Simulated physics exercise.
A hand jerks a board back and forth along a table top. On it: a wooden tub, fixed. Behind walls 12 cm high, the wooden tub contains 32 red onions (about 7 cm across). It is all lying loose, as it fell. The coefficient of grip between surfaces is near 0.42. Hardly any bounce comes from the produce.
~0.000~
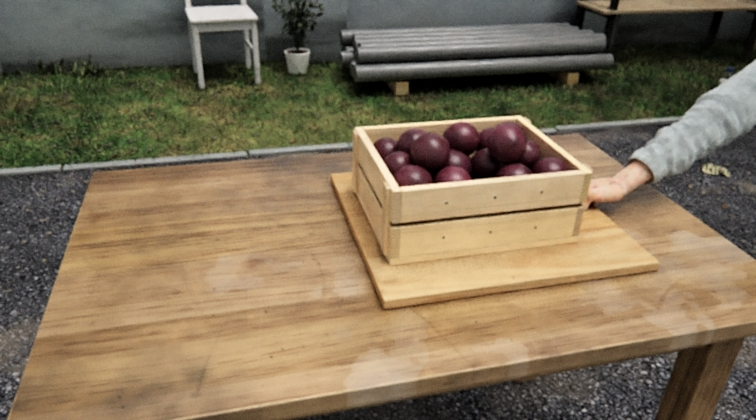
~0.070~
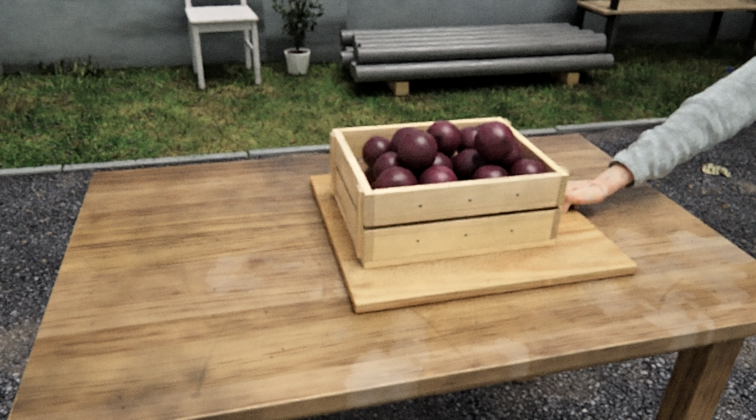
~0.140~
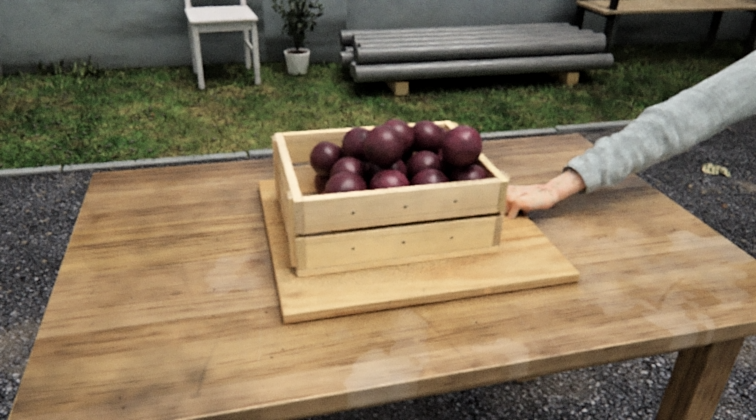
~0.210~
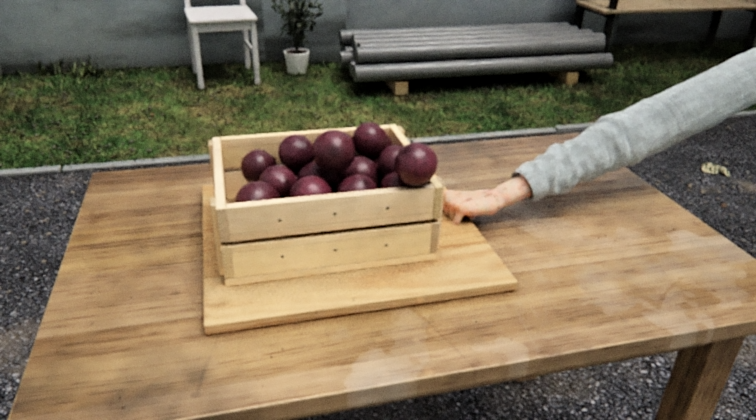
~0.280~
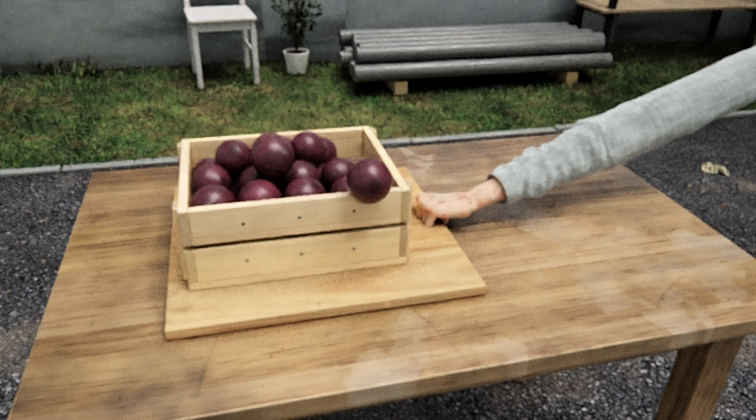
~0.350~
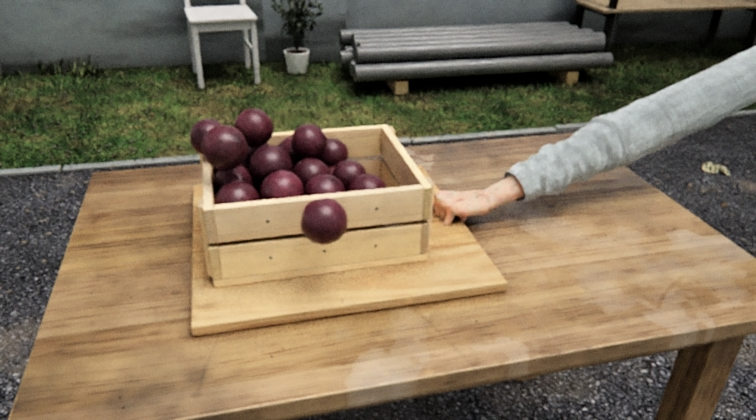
Wooden crate of dark red onions sliding left on a board pushed by a hand, then jerking back right, one onion dropping over the front.
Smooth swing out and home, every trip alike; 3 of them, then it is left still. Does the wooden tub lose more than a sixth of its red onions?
Watching this, I'd say the escapes run past a sixth.
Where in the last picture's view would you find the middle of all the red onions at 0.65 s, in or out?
Roughly (442, 192).
After 0.65 s, 4 of 32 out of the wooden tub.
After 1.03 s, 7 of 32 out of the wooden tub.
After 1.55 s, 8 of 32 out of the wooden tub.
Final count (at 2.23 s), 8 of 32 out of the wooden tub. Asked share, 8 of 32, 25 per cent.
